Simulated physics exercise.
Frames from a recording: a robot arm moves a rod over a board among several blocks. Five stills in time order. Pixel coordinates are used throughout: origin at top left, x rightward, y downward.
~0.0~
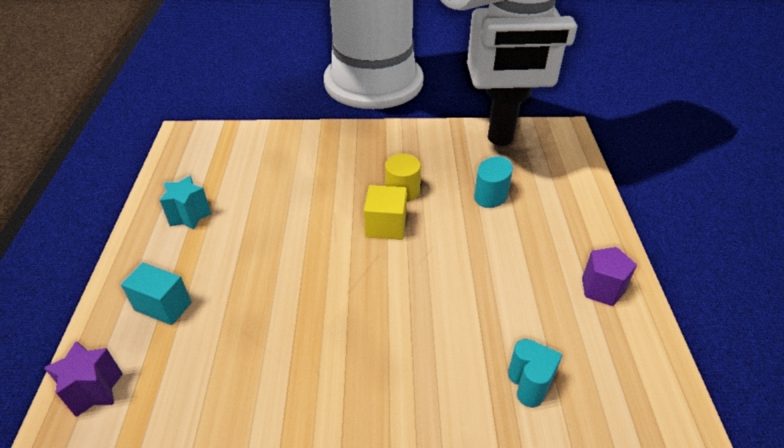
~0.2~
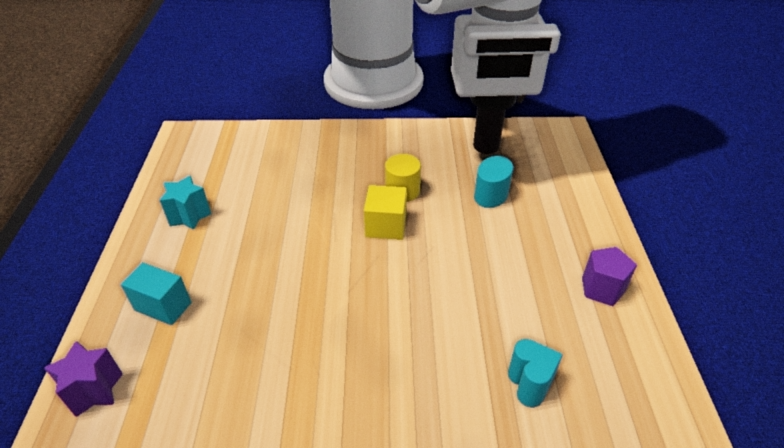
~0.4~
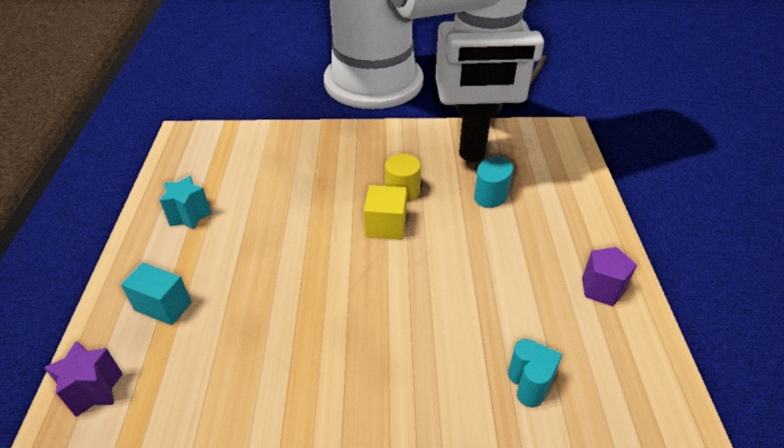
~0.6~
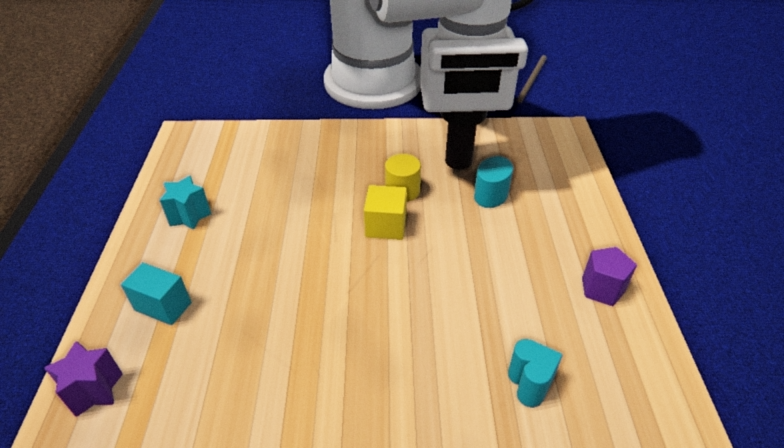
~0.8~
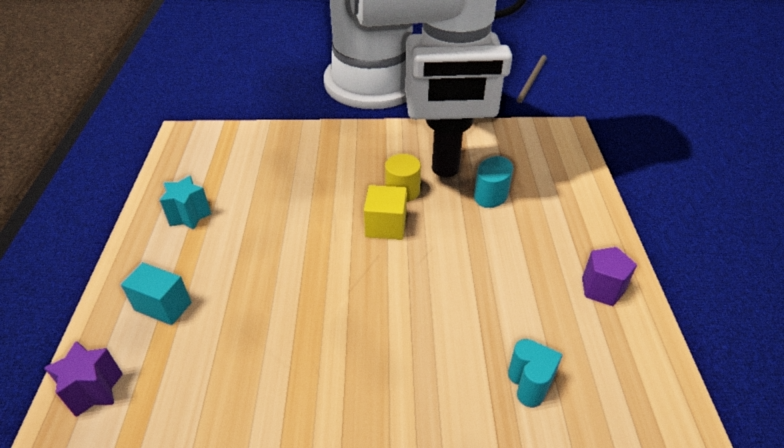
A robot arm with a black rod moves over a light wooden board on a blue surface, seen from above at a fixed angle. A yellow cylinder and yellow cube sit near the upper middle, teal and purple blocks around them on both sides. The rod slides steadily left and slightly nearer, passing behind the teal cylinder into the gap beside the yellow cylinder, while every block stays still.
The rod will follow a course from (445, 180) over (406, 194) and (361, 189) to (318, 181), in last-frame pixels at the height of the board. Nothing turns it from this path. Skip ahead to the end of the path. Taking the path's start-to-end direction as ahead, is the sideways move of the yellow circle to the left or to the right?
To the left.
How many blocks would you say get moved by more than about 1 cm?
Just one will move.
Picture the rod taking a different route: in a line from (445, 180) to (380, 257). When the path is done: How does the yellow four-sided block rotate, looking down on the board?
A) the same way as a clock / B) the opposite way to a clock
A
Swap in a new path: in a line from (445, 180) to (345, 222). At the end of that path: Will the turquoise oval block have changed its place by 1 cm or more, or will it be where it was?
At the end, its place is the same.
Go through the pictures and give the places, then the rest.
Lower end of the rod at (501, 138), tops of blocks, yellow four-sided block at (386, 198), yellow circle at (403, 164), in the first frame.
Rod at (486, 146), blocks as before, in the second frame.
Rod at (472, 154), blocks as before, in the third frame.
Rod at (459, 162), blocks as before, in the fourth frame.
Rod at (445, 169), yellow four-sided block at (386, 198), yellow circle at (403, 164), in the fifth frame.
The first path, step by step. One third of the way, rod at (404, 183); yellow circle at (372, 169).
Two thirds of the way, rod at (360, 179); yellow circle at (328, 170).
At the end, rod at (317, 170); yellow four-sided block not moved; yellow circle at (297, 173).
